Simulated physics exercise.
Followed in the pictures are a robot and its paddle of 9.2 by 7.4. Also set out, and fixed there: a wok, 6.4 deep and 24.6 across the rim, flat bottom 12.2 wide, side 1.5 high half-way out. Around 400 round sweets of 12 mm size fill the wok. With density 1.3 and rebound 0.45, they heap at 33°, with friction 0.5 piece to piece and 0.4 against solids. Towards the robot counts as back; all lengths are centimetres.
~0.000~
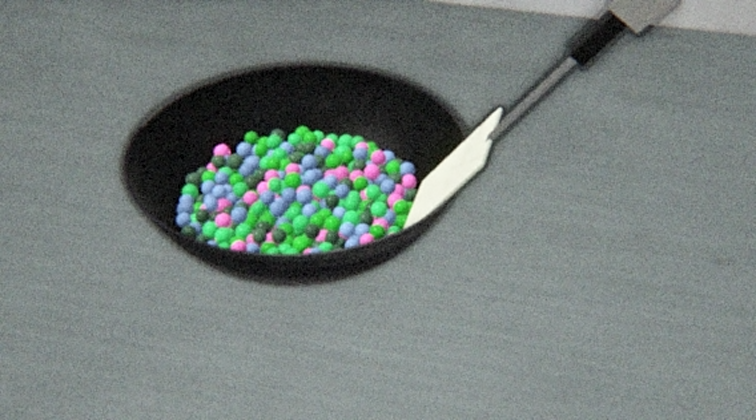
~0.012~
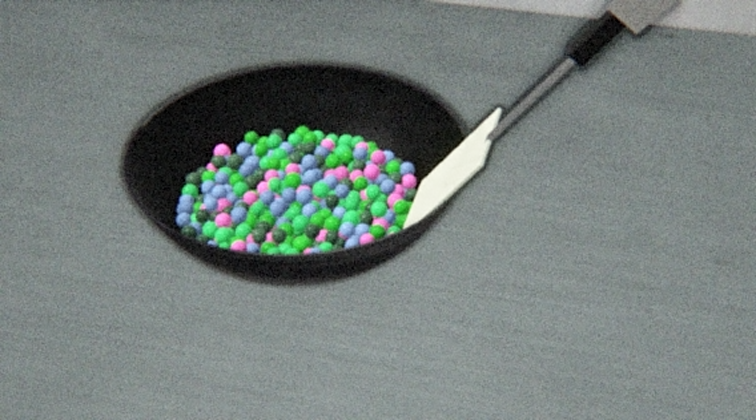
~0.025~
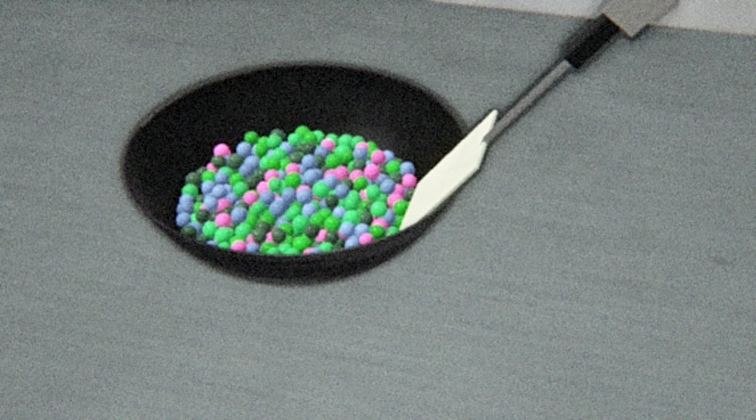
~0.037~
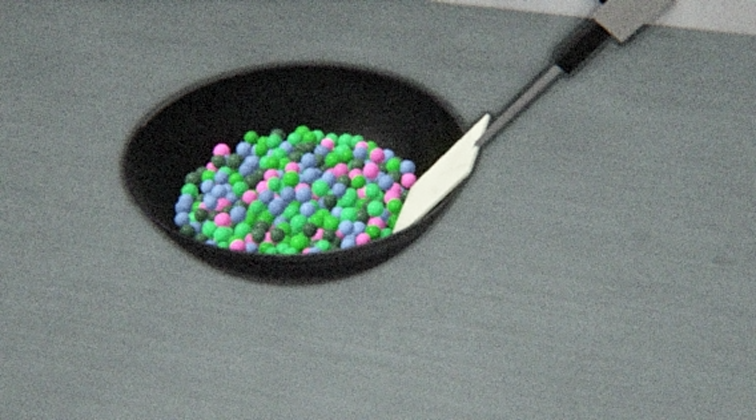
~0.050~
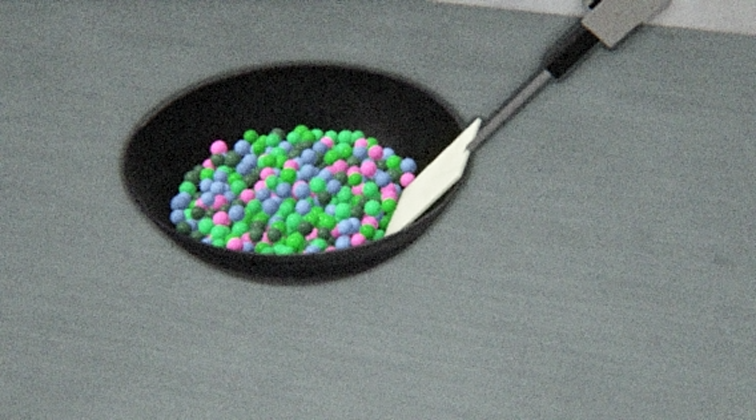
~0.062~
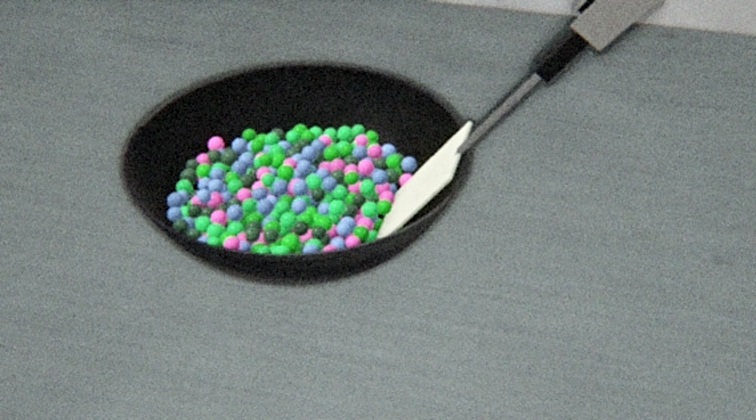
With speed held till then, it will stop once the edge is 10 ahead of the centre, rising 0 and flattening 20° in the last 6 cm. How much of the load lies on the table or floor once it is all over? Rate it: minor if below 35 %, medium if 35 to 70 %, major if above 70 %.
Rating: Minor.
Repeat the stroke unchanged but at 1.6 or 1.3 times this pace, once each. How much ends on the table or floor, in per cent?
Around 40 per cent and around 30 per cent.
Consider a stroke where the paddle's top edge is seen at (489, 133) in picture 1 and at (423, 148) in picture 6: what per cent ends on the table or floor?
Some 45 percent ends up on the table or floor.
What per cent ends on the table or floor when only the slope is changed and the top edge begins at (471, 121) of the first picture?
I'd estimate around 25 per cent.
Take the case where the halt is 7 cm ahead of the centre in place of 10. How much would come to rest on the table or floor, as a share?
Then around 0 per cent.
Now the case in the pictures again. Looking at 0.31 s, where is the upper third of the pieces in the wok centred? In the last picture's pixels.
It is centred close to (214, 156).
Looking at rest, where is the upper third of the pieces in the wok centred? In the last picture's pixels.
I'd say around pixel (202, 172).
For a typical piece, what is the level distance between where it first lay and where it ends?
4 cm.
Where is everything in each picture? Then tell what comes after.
Paddle top edge at (492, 136), sloping 53°; upper third of the load around (298, 189), from x 185 to 410, top at y 135; 398 in the wok, in the first frame.
Paddle top edge at (491, 136), sloping 53°; upper third of the load around (298, 189), from x 185 to 410, top at y 135, in the second frame.
Paddle top edge at (487, 138), sloping 53°; upper third of the load around (298, 190), from x 185 to 410, top at y 135, in the third frame.
Paddle top edge at (479, 142), sloping 53°; upper third of the load around (300, 188), from x 185 to 410, top at y 135, in the fourth frame.
Paddle top edge at (470, 146), sloping 53°; upper third of the load around (290, 186), from x 180 to 410, top at y 135, in the fifth frame.
Paddle top edge at (461, 149), sloping 53°; upper third of the load around (284, 184), from x 175 to 410, top at y 130; 398 in the wok, in the sixth frame.
By 0.19 s, sloping 53°, highest piece 5 above the table; 398 in the wok.
By 0.31 s, sloping 47°, highest piece 7 above the table; 398 in the wok.
By 0.57 s, sloping 33°, highest piece 8 above the table; 321 in the wok, 52 on the table or floor, 25 on the blade or in flight.
By 1.62 s, sloping 33°, highest piece 8 above the table; 320 in the wok, 78 on the table or floor.
Final count, 320 in the wok, 78 on the table or floor. That is 20 % on the table or floor.
